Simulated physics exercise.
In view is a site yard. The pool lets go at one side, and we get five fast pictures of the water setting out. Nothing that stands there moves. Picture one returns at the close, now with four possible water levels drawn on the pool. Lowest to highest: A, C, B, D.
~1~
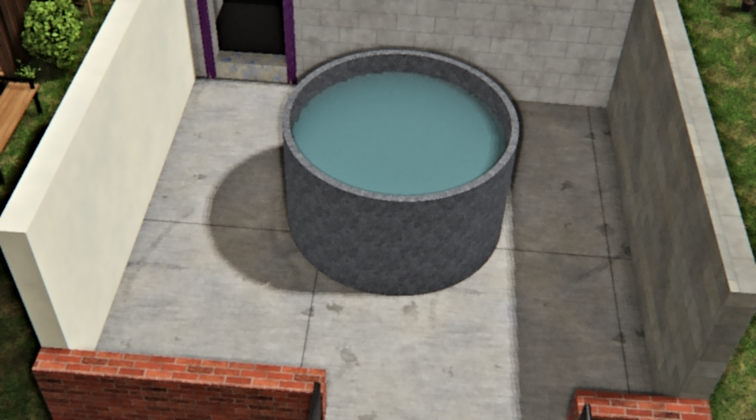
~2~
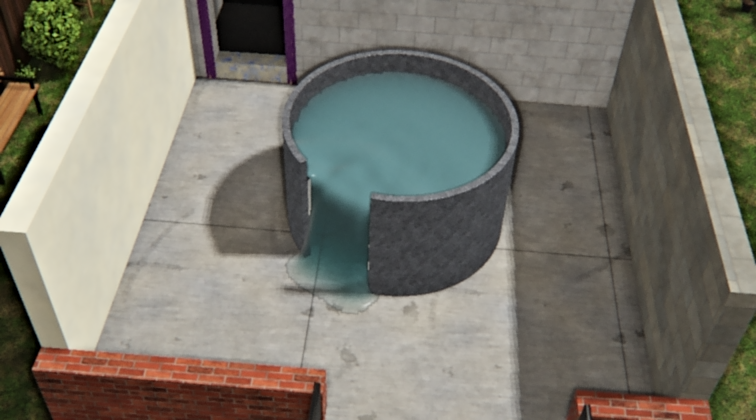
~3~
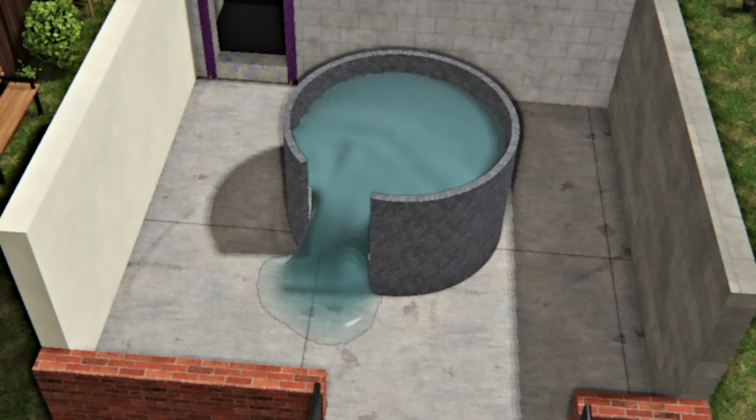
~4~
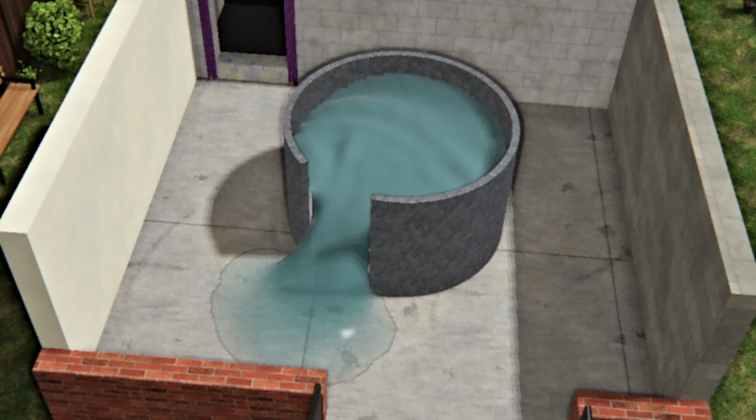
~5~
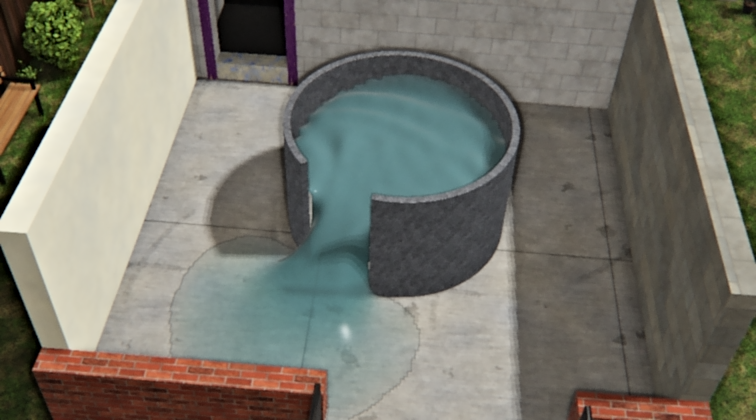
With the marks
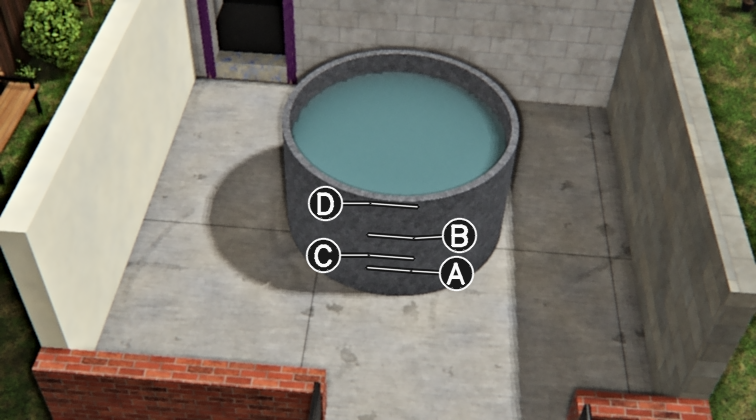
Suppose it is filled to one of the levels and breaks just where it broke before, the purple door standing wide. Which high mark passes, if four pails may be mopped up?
That is line B.
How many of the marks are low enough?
Three.
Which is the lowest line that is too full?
That would be D.
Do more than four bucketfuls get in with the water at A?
No, that is safe.
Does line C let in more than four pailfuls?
No, that is safe.
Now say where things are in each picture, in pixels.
Water in the pool at rest, its middle at (400, 136); foot of the purple doorway at (252, 80); open gate at (451, 376), in the first picture.
In the second picture, 1 % of the ground under water, visible out to (298, 257).
In the third picture, 4 % of the ground under water, visible out to (304, 323).
In the fourth picture, 10 % of the ground under water, visible out to (222, 298).
In the fifth picture, 17 % of the ground under water, visible out to (192, 294).
In white, A at (389, 269); B at (391, 236); C at (390, 256); D at (393, 205); from the bottom up A, C, B, D.
For line A, nothing gets over.
For line B, a bucket or two gets in.
For line C, nothing gets over.
For line D, about 11 bucketfuls get in.
